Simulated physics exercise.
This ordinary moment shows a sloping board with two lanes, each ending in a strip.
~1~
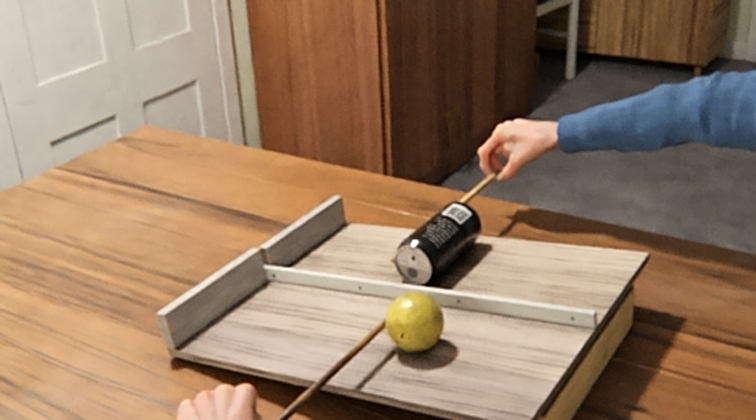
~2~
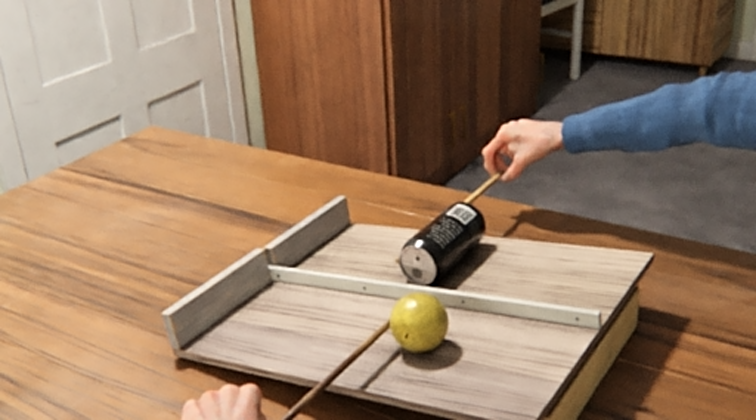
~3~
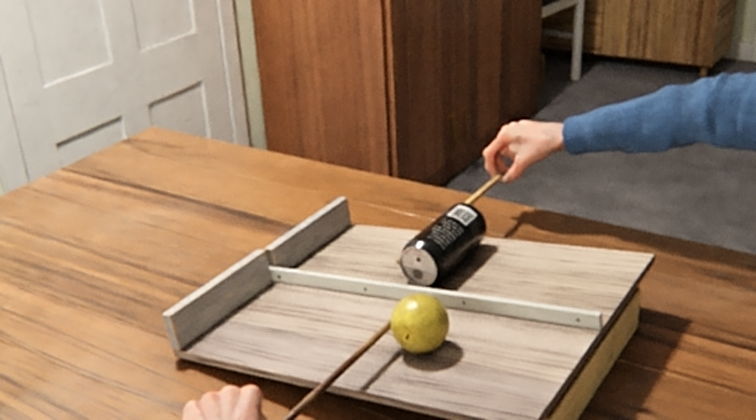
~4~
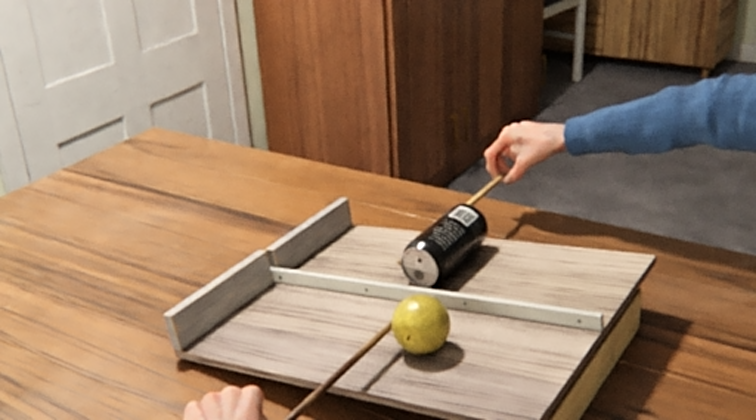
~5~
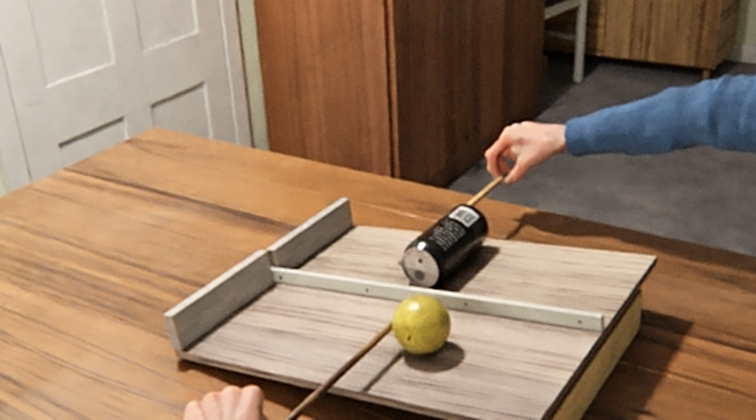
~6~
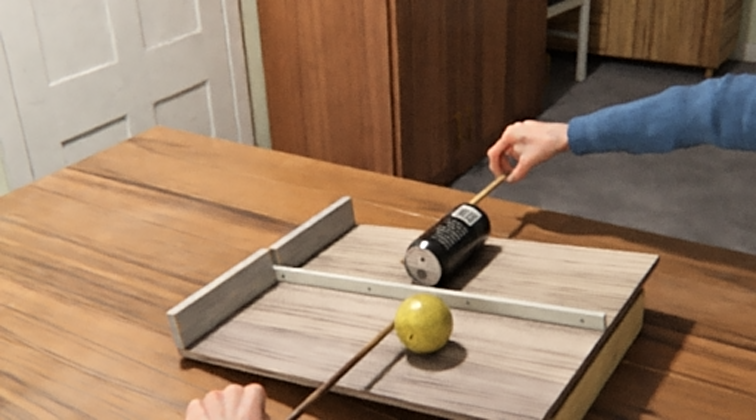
On a wooden table in a room with a white door and brown cabinet, a board with two lanes is seen from slightly above. A black can lies in the far lane and a yellow apple sits in the near one, each touched by a stick in a hand, one in a blue sleeve. Almost nothing moves; the view shifts very slightly while the hands keep the sticks in place.
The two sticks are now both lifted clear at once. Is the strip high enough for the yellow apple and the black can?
Outcome: The yellow apple is stopped; the black can is stopped.
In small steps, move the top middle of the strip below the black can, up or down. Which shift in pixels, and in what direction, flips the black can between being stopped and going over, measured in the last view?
Downward, by some 20 pixels.
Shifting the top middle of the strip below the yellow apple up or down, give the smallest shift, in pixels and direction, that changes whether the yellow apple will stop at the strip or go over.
It takes a shift of 24 pixels in the downward direction.
Then, 0.38 s past the last view, yellow apple rolling on the board near (386, 318); black can rolling on the board near (419, 241).
Then, 0.66 s past the last view, yellow apple rolling on the board near (307, 305); black can rolling on the board near (353, 233).
Then, 0.88 s past the last view, yellow apple rolling on the board near (253, 296); black can rolling on the board near (339, 232).
Finally, the yellow apple stops on the board, near (247, 294); the black can stops on the board, near (335, 231).
